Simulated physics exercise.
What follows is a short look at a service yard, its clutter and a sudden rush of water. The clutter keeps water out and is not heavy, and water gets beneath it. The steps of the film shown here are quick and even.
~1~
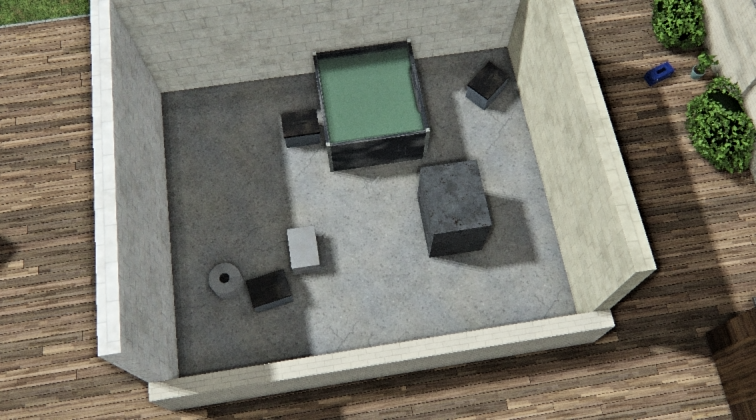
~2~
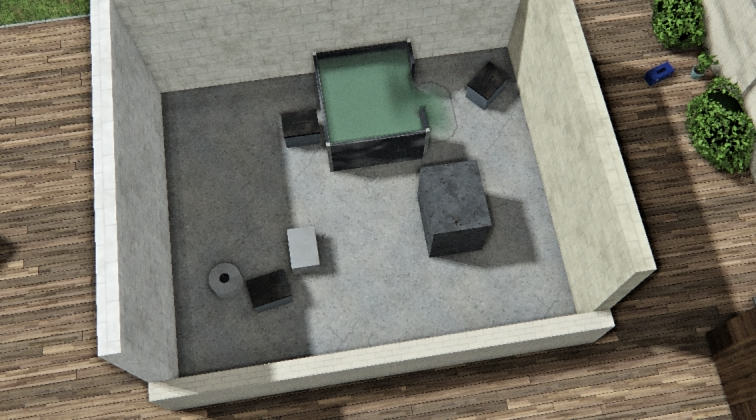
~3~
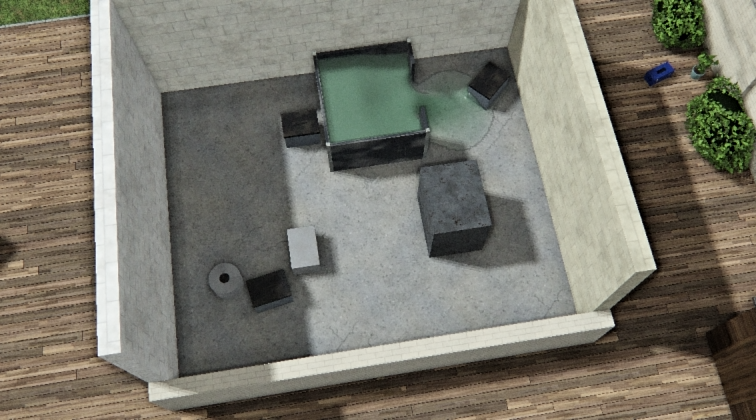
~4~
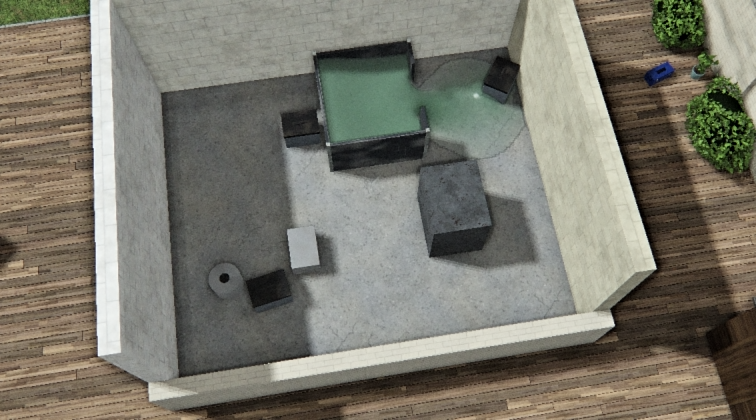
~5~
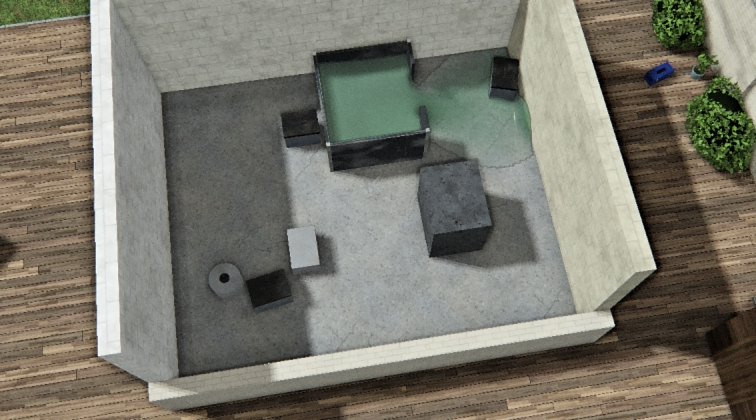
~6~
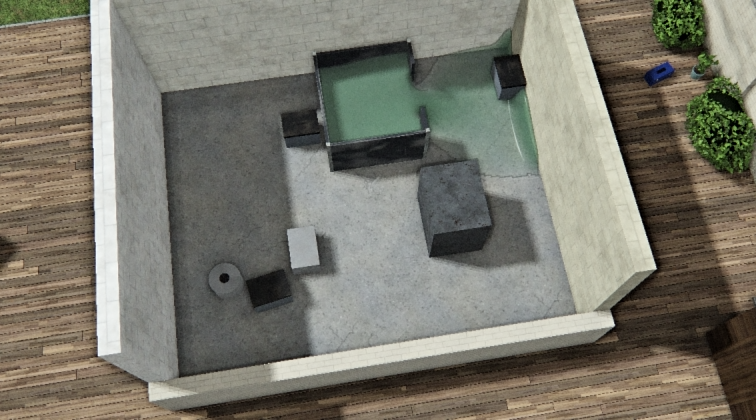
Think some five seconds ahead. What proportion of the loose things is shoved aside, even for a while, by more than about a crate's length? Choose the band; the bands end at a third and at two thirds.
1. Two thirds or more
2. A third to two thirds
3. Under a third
The answer is 3.
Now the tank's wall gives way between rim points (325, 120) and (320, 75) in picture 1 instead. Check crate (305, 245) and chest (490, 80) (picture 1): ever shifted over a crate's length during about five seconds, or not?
Well, going one by one, it's distance not reached for the first and distance not reached for the second.
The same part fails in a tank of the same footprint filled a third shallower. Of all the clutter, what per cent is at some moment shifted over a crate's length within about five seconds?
My figure is 20 percent.
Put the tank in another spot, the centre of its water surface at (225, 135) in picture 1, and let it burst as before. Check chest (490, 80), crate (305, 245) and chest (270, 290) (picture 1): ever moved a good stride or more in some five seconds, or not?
The three, one by one: Past that mark, short of that and short of that.
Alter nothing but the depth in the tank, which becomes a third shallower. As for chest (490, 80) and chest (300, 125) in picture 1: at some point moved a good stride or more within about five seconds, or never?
The first comes out carried that far, the second not the full distance.
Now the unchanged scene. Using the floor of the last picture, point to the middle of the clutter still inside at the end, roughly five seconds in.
That averages to about (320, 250) on the floor.
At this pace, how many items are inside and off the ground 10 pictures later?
Total: 1.
A moment on, 0 of 5 are well off their spots; 1 afloat.
Next, 0 of 5 are well off their spots; 1 afloat.
Later, 1 of 5 are well off their spots; 1 afloat.
In the end, 1 of 5 are well off their spots, and 1 have been at some point; 1 afloat.
